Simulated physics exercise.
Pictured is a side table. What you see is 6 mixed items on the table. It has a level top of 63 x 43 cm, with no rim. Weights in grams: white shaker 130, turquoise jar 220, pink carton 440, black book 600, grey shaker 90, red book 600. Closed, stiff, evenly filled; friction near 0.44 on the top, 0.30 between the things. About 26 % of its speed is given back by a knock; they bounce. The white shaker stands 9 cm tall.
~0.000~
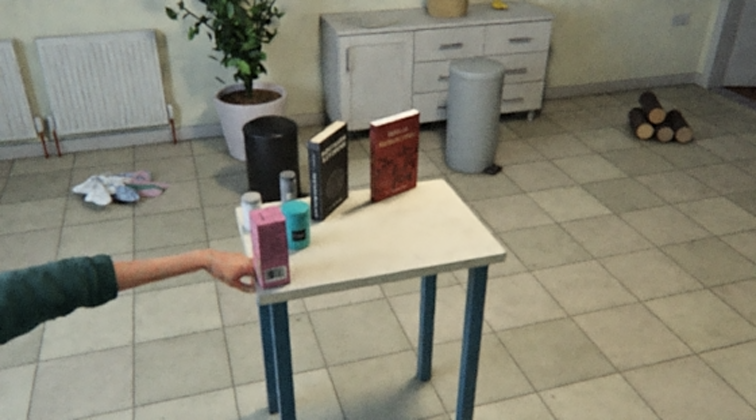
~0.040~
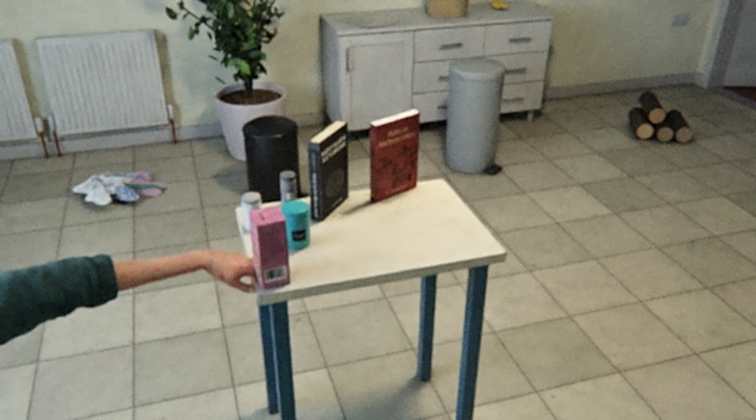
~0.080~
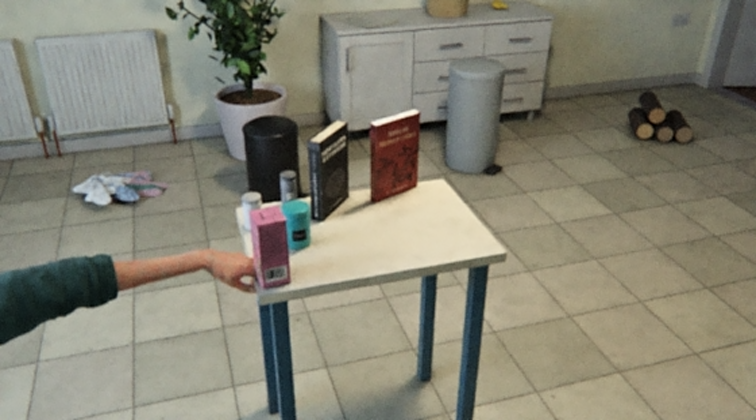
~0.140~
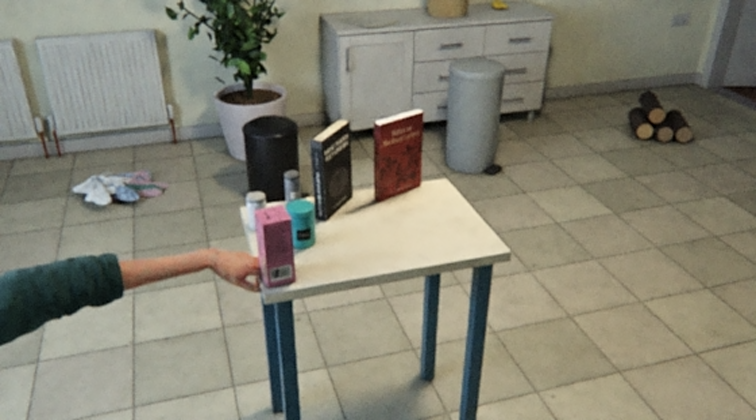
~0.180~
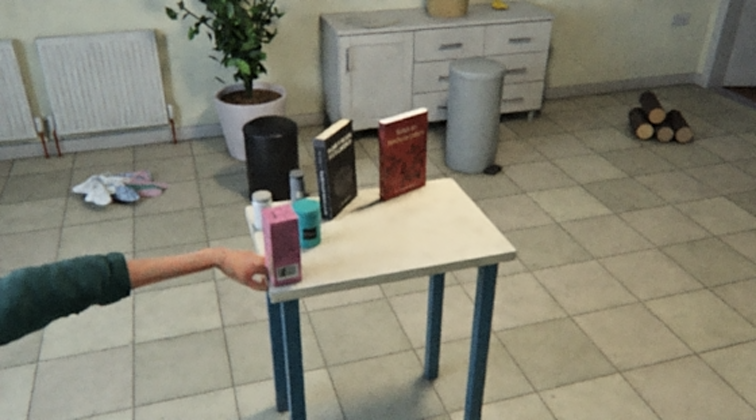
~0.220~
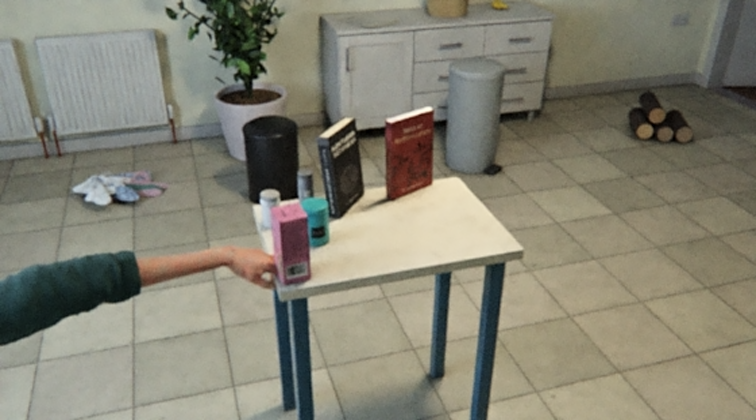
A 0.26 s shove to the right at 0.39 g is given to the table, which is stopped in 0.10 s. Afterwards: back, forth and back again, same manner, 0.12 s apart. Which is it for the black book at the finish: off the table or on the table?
It ends off the table.
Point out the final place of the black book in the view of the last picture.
It comes to a stop close to (379, 306).
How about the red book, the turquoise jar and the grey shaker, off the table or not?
Afterwards, the red book leaves its support, the turquoise jar stays on its support, and the grey shaker leaves its support.
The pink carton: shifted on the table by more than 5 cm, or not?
The pink carton moves off its spot.
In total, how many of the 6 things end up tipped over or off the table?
The answer: 4.
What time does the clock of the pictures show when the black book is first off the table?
Time: Approximately 0.5 s.
By 0.62 s, table 17 cm from its start; black book and grey shaker now off the table; pink carton tilted 28°; red book tilted 11°.
By 0.92 s, pink carton on its side; red book 3 cm from its spot; white shaker 3 cm from its spot.
By 1.32 s, table 16 cm from its start; red book now off the table; pink carton on its side.
By 1.72 s, table 10 cm from its start; pink carton on its side; turquoise jar 7 cm from its spot; white shaker 6 cm from its spot.
When it is over (2.5 s), off the table, black book, grey shaker and red book; lying over on the table, pink carton; the other 2 within 5 cm of the start. In the last view, black book near (379, 306).
